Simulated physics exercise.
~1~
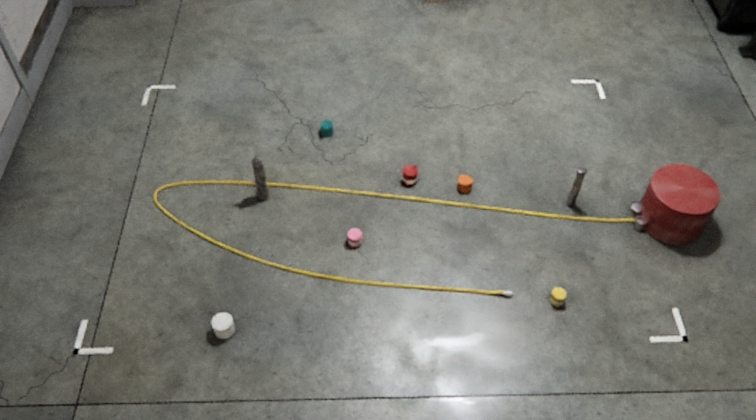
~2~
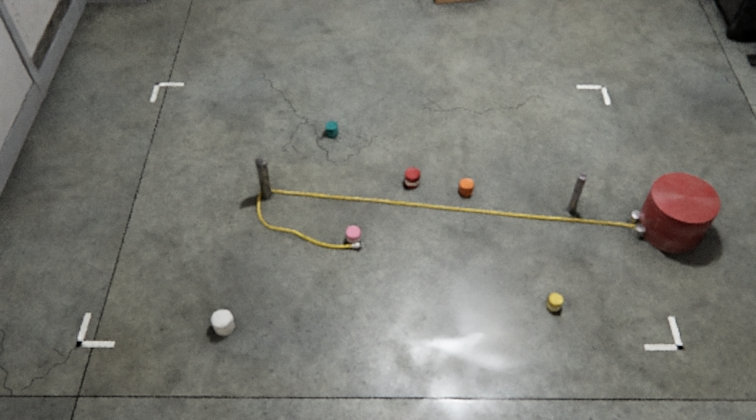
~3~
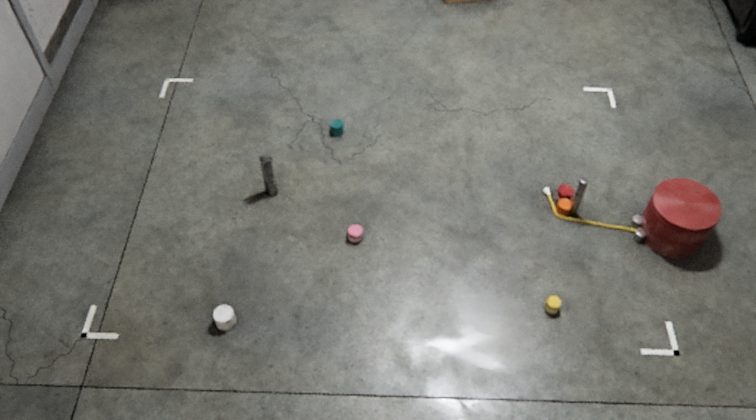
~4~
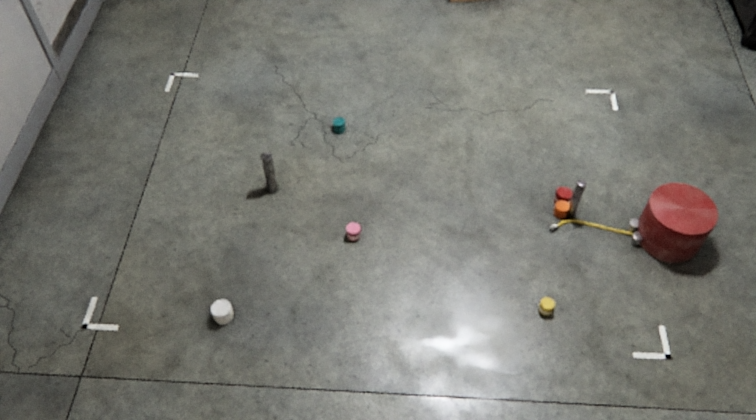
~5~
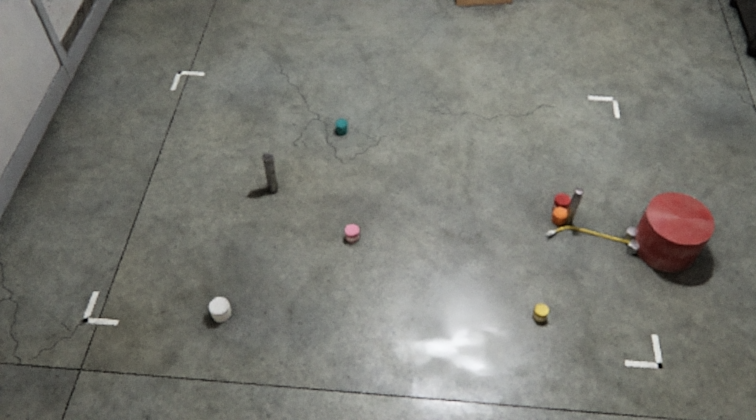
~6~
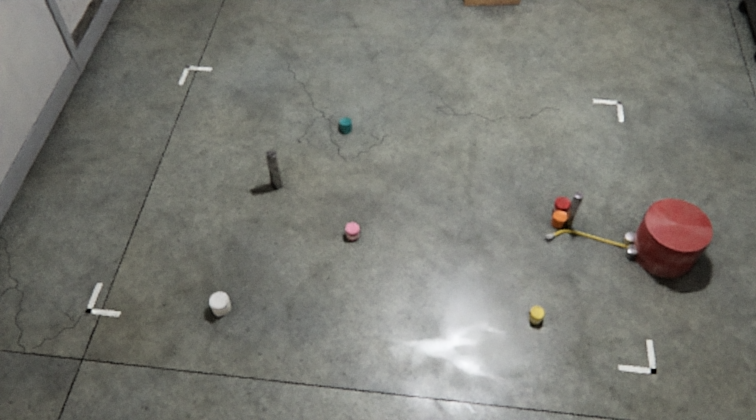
At first, a long yellow lead runs left from a large red reel, past two upright posts, and loops back across a grey concrete floor among six small containers. The reel draws it in, and the loop shrinks until the lead bends round the left post and its end lies by the pink canister. The lead then comes clear of that post, and the red tin and orange tub shift right, close beside the right post. Only a short length remains out, its tip settling slightly lower near them. The reel stops there, with the other containers still spread about.
